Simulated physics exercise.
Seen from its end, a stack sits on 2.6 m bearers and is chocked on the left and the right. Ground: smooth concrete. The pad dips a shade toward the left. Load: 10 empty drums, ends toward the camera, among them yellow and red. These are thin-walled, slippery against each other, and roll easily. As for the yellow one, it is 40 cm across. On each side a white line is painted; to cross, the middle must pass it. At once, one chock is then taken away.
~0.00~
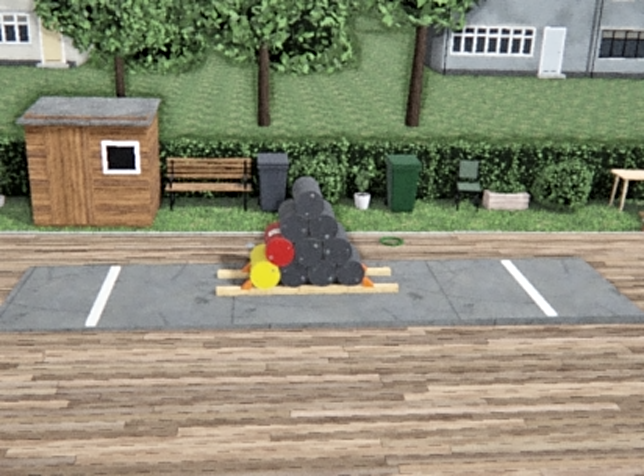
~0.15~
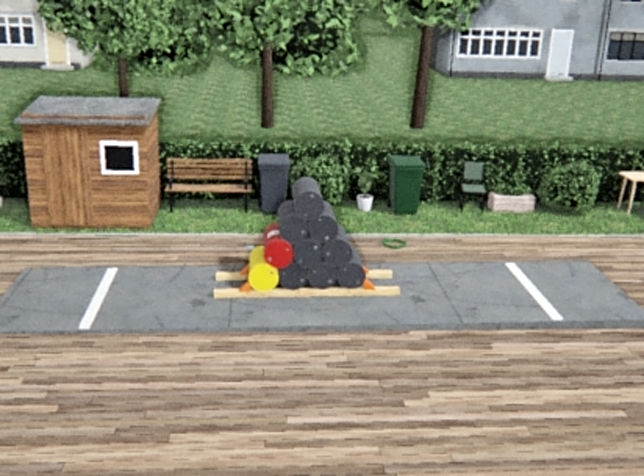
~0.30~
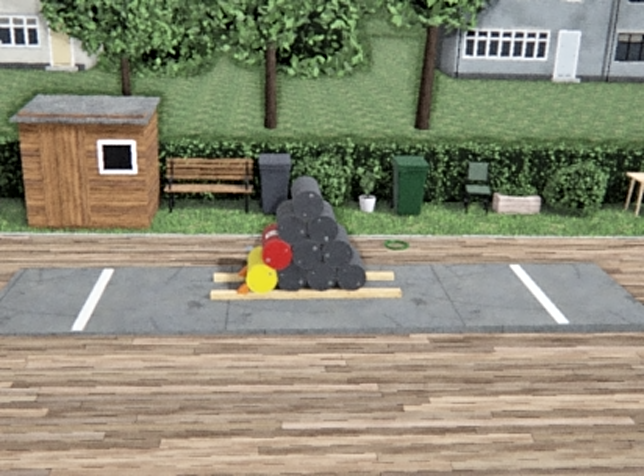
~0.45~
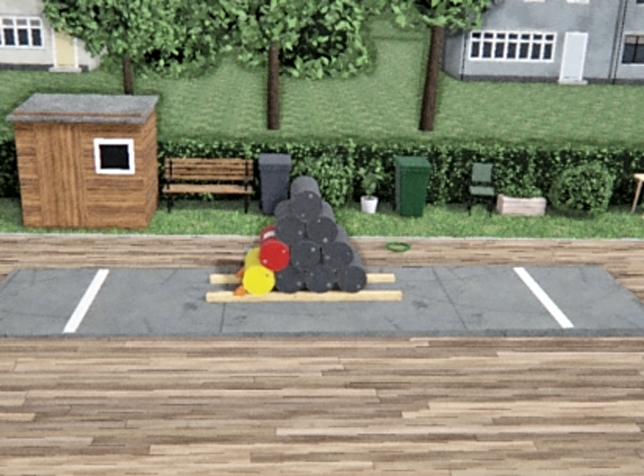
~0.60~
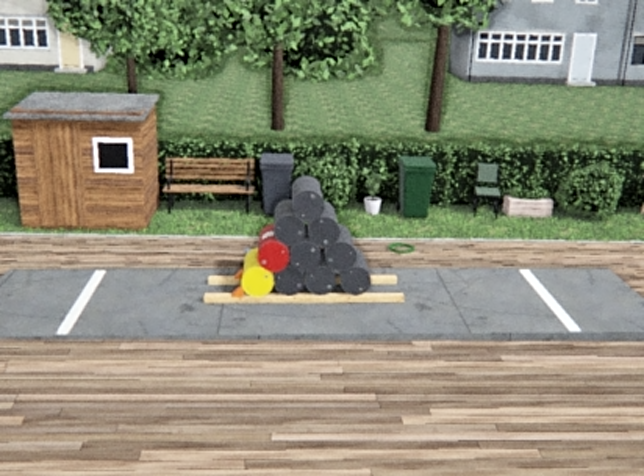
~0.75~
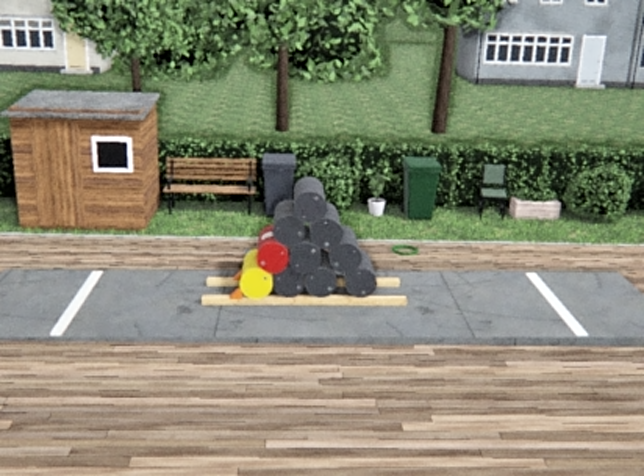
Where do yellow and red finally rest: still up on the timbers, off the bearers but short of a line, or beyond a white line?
The yellow drum ends up still up on the timbers; the red ends up still up on the timbers.
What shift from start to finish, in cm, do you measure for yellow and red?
The yellow one moved 0 and the red one moved 0.
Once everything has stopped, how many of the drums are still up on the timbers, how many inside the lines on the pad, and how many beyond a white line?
Respectively 6, 3, 1.
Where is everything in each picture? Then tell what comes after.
Yellow (265, 276), red (280, 253); both chocks in; lines at (102, 298) and (530, 290); the pad is a shade lower on the left; 4 of the 10 form the bottom row, in the first picture.
Yellow (264, 278), red (278, 254), in the second picture.
Yellow (262, 280), red (277, 255); right chock gone, in the third picture.
Yellow (259, 281), red (274, 256), in the fourth picture.
Yellow (257, 282), red (273, 257), in the fifth picture.
Yellow (256, 284), red (273, 258); lines at (75, 305) and (558, 306), in the sixth picture.
Then, 2.7 s in, yellow is on the bearers, 70 cm from the bearers' left end; red is up on others, 85 cm from the bearers' left end, rolling left; 0 past a line.
Then, 5.2 s in, red is up on others, 90 cm from the bearers' left end; still the same for yellow; 1 past a line.
In the end (8.2 s), yellow is on the bearers, 70 cm from the bearers' left end; red is up on others, 90 cm from the bearers' left end; 1 past a line.
